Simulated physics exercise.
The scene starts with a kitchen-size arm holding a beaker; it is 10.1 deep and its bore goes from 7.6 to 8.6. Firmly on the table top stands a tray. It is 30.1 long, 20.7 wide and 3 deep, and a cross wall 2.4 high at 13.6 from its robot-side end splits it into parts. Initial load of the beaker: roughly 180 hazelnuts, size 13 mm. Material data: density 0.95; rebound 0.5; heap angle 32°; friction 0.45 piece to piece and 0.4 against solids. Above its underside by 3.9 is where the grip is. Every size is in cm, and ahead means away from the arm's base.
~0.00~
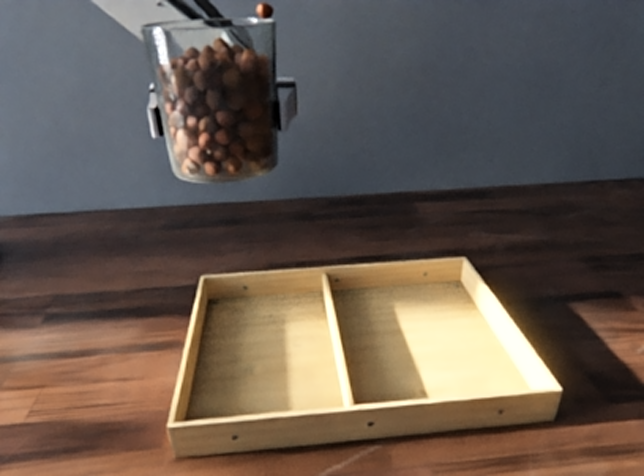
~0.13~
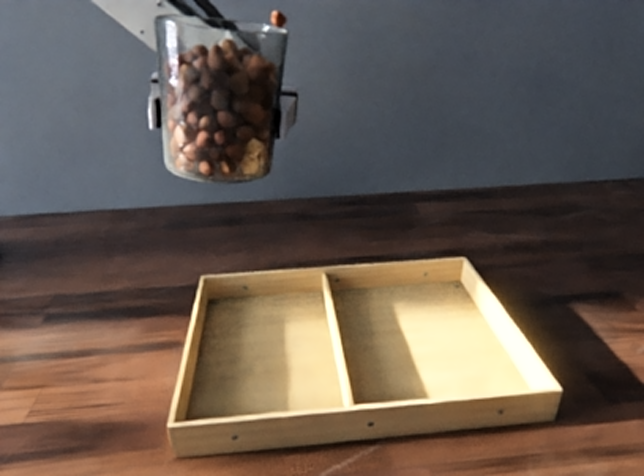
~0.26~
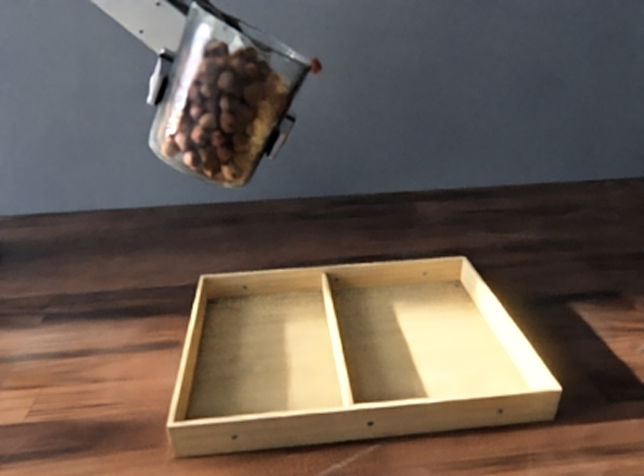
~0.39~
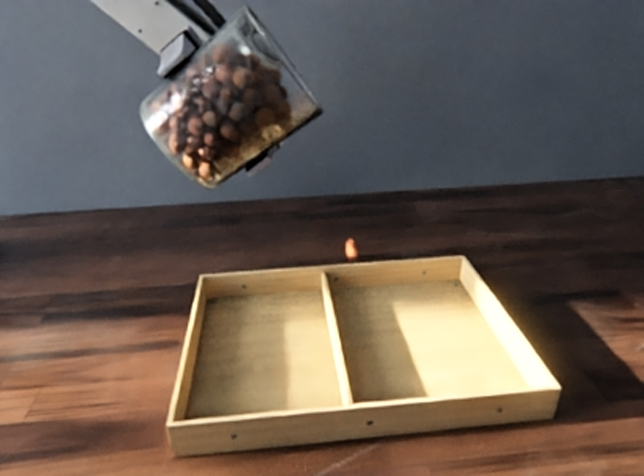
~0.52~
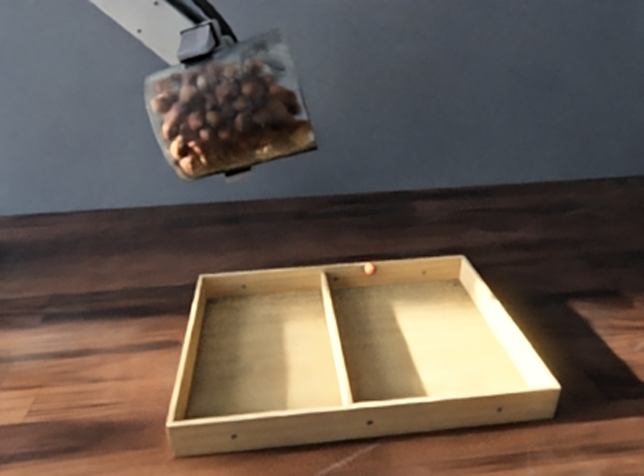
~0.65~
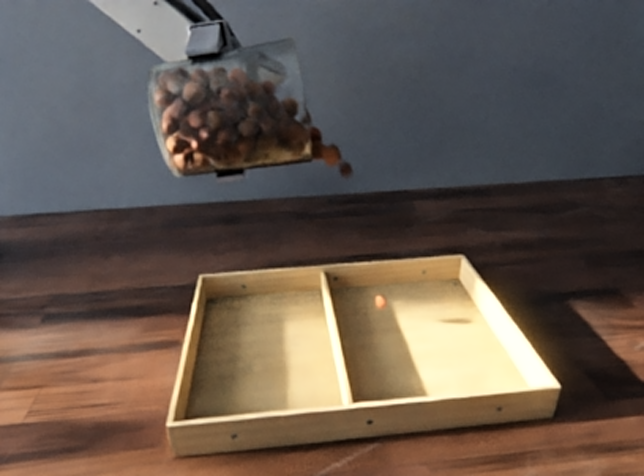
A robot arm tips a clear beaker of hazelnuts rightward, and a few nuts drop out above a divided wooden tray.
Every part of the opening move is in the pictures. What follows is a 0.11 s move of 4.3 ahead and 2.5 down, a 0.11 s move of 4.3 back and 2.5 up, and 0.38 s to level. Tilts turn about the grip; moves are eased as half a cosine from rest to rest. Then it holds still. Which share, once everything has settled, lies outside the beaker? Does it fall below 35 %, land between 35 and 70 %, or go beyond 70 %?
It lands between 35 and 70 %.
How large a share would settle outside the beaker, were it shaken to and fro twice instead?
Then roughly 65 percent.
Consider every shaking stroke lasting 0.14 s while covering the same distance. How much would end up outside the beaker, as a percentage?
It would come to roughly 40 %.
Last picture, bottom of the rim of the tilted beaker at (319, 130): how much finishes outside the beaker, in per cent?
Around 15 per cent of it.
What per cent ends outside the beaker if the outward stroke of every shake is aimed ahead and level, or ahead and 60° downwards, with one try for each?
I'd say close to 70 percent for the first and close to 25 percent for the second.
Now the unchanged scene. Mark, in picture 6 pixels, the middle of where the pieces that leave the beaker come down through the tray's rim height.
Their middle sits near (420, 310).
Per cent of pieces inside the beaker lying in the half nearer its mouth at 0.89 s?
Some 60 percent is in that half.
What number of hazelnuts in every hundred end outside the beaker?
Roughly 50 percent.
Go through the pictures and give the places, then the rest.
Beaker middle at (219, 101), level; upper third of the load around (215, 77), from x 165 to 265, top at y 10; 177 in the beaker, in the first frame.
Beaker middle at (221, 101), tilted 8° forward; upper third of the load around (219, 78), from x 175 to 280, top at y 20, in the second frame.
Beaker middle at (226, 102), tilted 29° forward; upper third of the load around (218, 80), from x 165 to 315, top at y 55; 176 in the beaker, 1 in flight or on a rim, in the third frame.
Beaker middle at (231, 106), tilted 55° forward; upper third of the load around (223, 86), from x 160 to 355, top at y 55; 176 in the beaker, 1 in flight or on a rim, in the fourth frame.
Beaker middle at (233, 111), tilted 76° forward; upper third of the load around (221, 91), from x 165 to 370, top at y 65; 176 in the beaker, 1 in the far-side part, in the fifth frame.
Beaker middle at (233, 113), tilted 84° forward; upper third of the load around (213, 97), from x 165 to 380, top at y 75; 174 in the beaker, 1 in the far-side part, 2 in flight or on a rim, in the sixth frame.
By 0.89 s, tilted 83° forward, highest piece 25 above the table; 115 in the beaker, 9 in the far-side part, 53 in flight or on a rim.
By 1.13 s, tilted 19° forward, highest piece 29 above the table; 92 in the beaker, 73 in the far-side part, 3 on the table or floor, 2 in the robot-side part, 7 in flight or on a rim.
By 1.45 s, level, highest piece 25 above the table; 92 in the beaker, 75 in the far-side part, 7 on the table or floor, 3 in the robot-side part.
By 2.50 s, level, highest piece 25 above the table; 92 in the beaker, 75 in the far-side part, 7 on the table or floor, 3 in the robot-side part.
Final count, 92 in the beaker, 75 in the far-side part, 7 on the table or floor, 3 in the robot-side part. That is 48 % outside the beaker.
